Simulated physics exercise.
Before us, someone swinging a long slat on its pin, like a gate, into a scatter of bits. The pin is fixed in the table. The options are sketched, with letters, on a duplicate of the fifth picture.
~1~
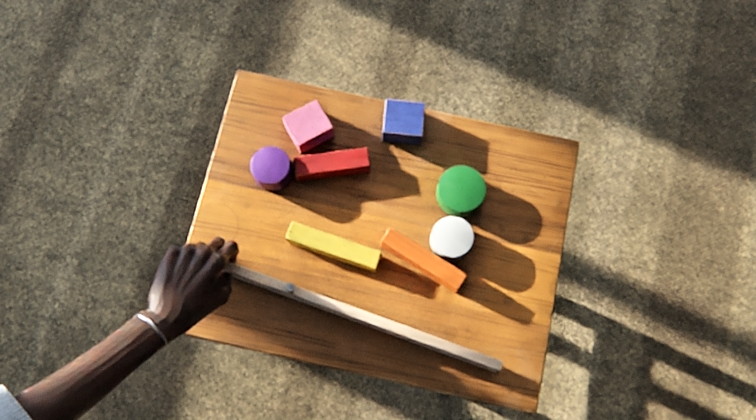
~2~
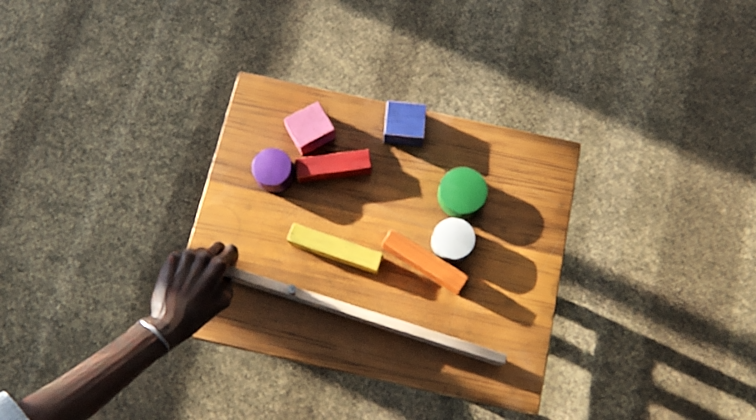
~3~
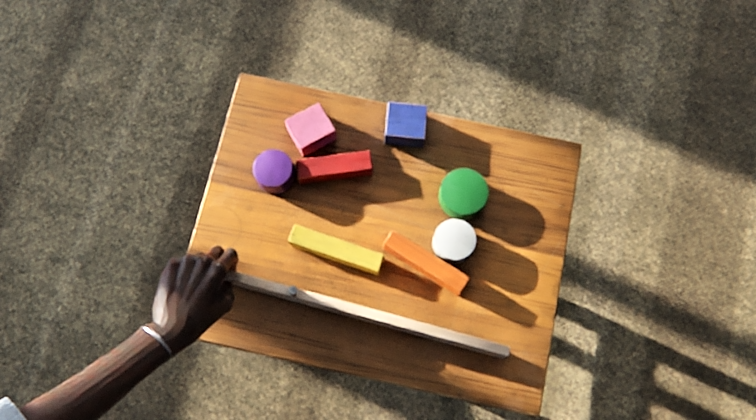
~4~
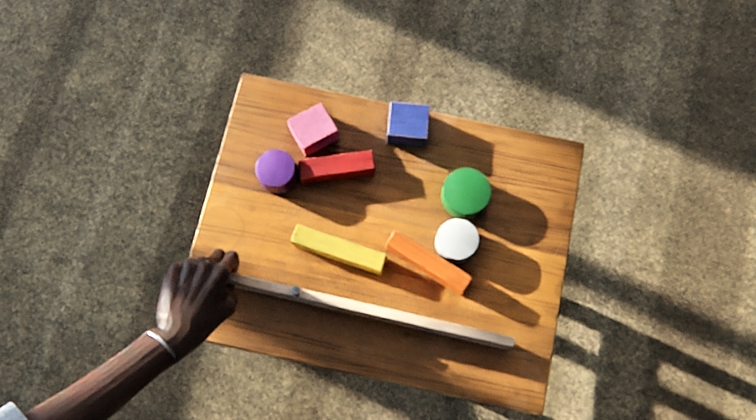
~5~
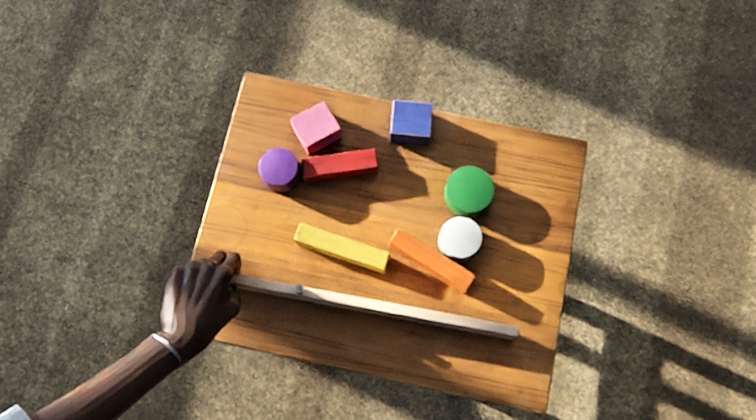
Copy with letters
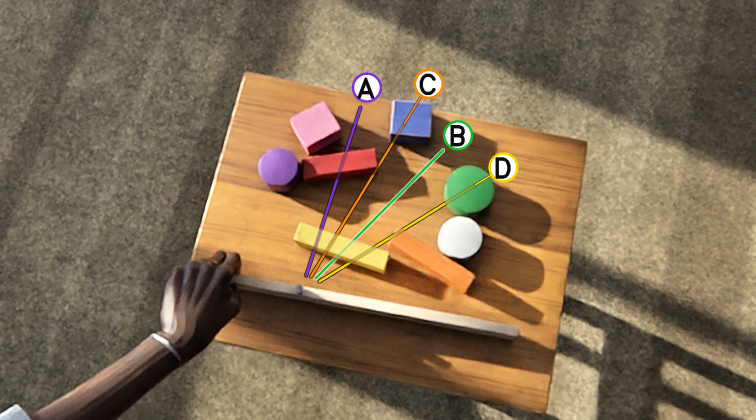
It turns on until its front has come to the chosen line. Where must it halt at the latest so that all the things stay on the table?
Nothing falls up to B.
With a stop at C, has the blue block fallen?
Yes.
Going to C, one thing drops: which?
The blue block goes over.
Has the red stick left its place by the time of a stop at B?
No.
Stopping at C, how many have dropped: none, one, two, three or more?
One.
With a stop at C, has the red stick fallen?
No.
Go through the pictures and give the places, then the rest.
Blue block (404, 122); yellow bar (334, 247); white tin (452, 239), in the first frame.
Arm (403, 326); purple tin (273, 171), in the second frame.
Arm (406, 323); orange stick (426, 263), in the third frame.
Arm (409, 319); red stick (337, 167), in the fourth frame.
Arm (414, 312); yellow bar (343, 248); white tin (460, 240); purple tin (280, 170), in the fifth frame.
On the marked copy, A at (334, 189); B at (381, 213); C at (359, 198); D at (399, 232).
Taking B. A third of the way, arm (413, 271); green tin (472, 180); white tin (462, 221).
Two thirds of the way, arm (398, 233); green tin (481, 144); white tin (446, 166).
When it is over, arm (380, 212); blue block (404, 107); green tin (482, 143); nothing has fallen.
As for the rest, A drops the blue block and white tin; C drops the blue block; D is safe but short.
